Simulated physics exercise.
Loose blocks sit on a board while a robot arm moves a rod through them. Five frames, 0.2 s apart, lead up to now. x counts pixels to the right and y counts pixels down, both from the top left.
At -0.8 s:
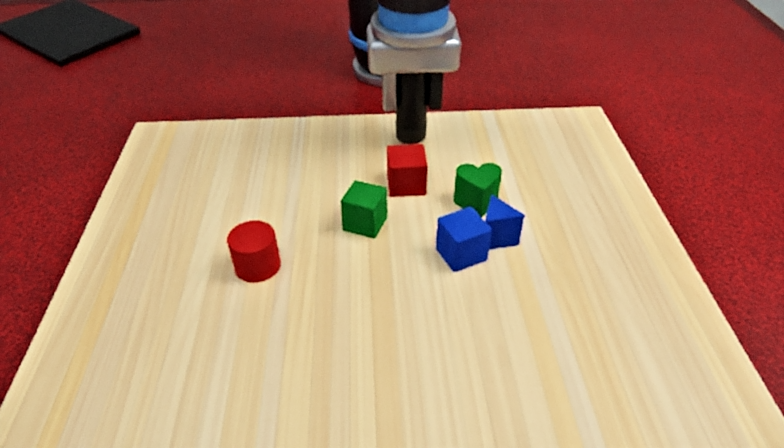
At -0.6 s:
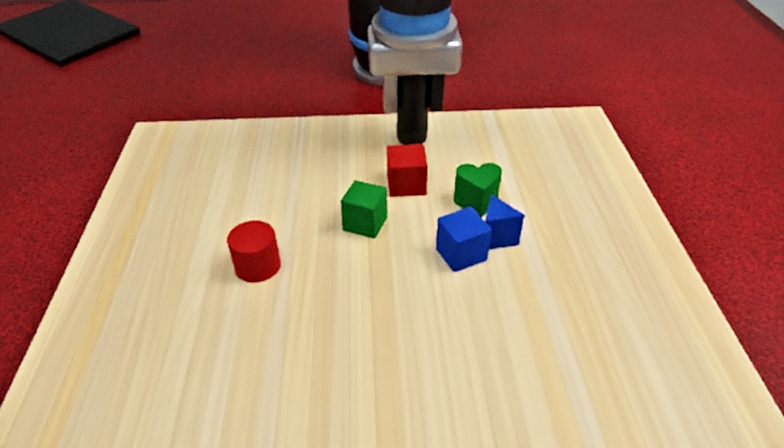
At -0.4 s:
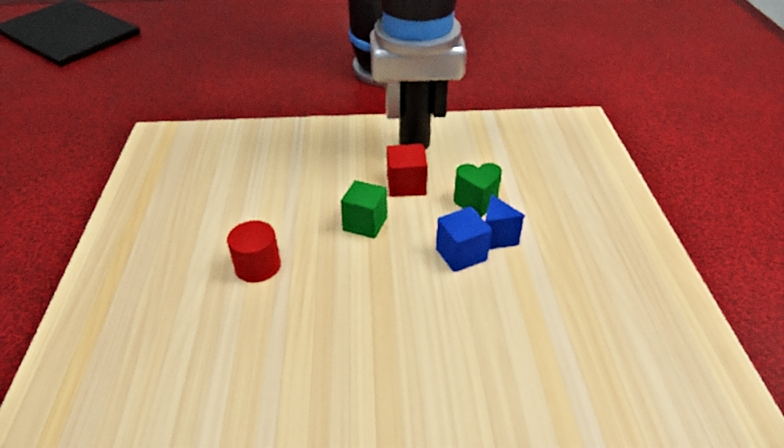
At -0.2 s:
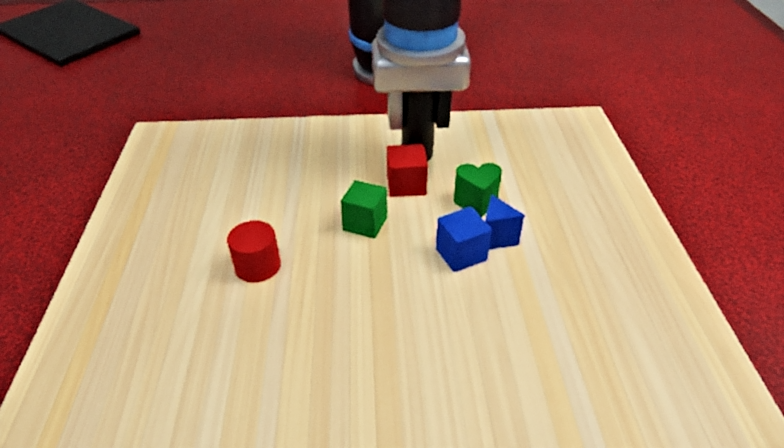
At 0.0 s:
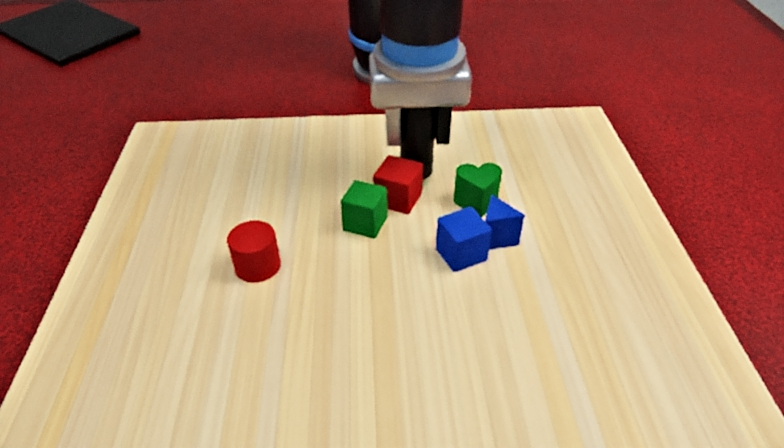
At first, a robot arm holds a dark rod just behind a red cube on a wooden board, with green and blue blocks and a red cylinder nearby. The rod edges forward, then pushes the red cube slightly toward the viewer and left, turning it near the green cube while the other blocks stay still.
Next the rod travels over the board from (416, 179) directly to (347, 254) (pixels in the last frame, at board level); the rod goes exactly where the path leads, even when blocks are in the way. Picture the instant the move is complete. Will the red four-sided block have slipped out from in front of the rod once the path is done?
No, that is not how it ends up.
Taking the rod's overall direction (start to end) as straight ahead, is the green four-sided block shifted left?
I believe not.
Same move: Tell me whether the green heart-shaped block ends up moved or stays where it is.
The answer is that it remains undisturbed.
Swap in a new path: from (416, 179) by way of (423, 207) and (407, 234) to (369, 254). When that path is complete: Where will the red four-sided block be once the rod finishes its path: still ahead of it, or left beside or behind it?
I'd say the red four-sided block is still out in front of the rod at the end.
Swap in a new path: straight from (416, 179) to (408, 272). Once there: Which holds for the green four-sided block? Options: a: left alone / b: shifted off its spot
b
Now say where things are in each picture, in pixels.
In the first frame, lower end of the rod (411, 137), tops of blocks, red disc (251, 236), green four-sided block (364, 194), red four-sided block (407, 155), green heart-shaped block (480, 173).
In the second frame, rod (412, 139), blocks as before.
In the third frame, rod (415, 145), blocks as before.
In the fourth frame, rod (417, 155), blocks as before.
In the fifth frame, rod (416, 171), red disc (251, 236), green four-sided block (364, 194), red four-sided block (398, 169), green heart-shaped block (480, 173).
What follows on the original path. One third of the way, rod (395, 195); green four-sided block (340, 211); red four-sided block (373, 193).
Two thirds of the way, rod (372, 219); green four-sided block (305, 233), turned 20° clockwise; red four-sided block (345, 218), turned 20° clockwise.
At the end, rod (347, 246); red disc (241, 238); green four-sided block (270, 259), turned 25° clockwise; red four-sided block (314, 246), turned 25° clockwise; green heart-shaped block not moved.
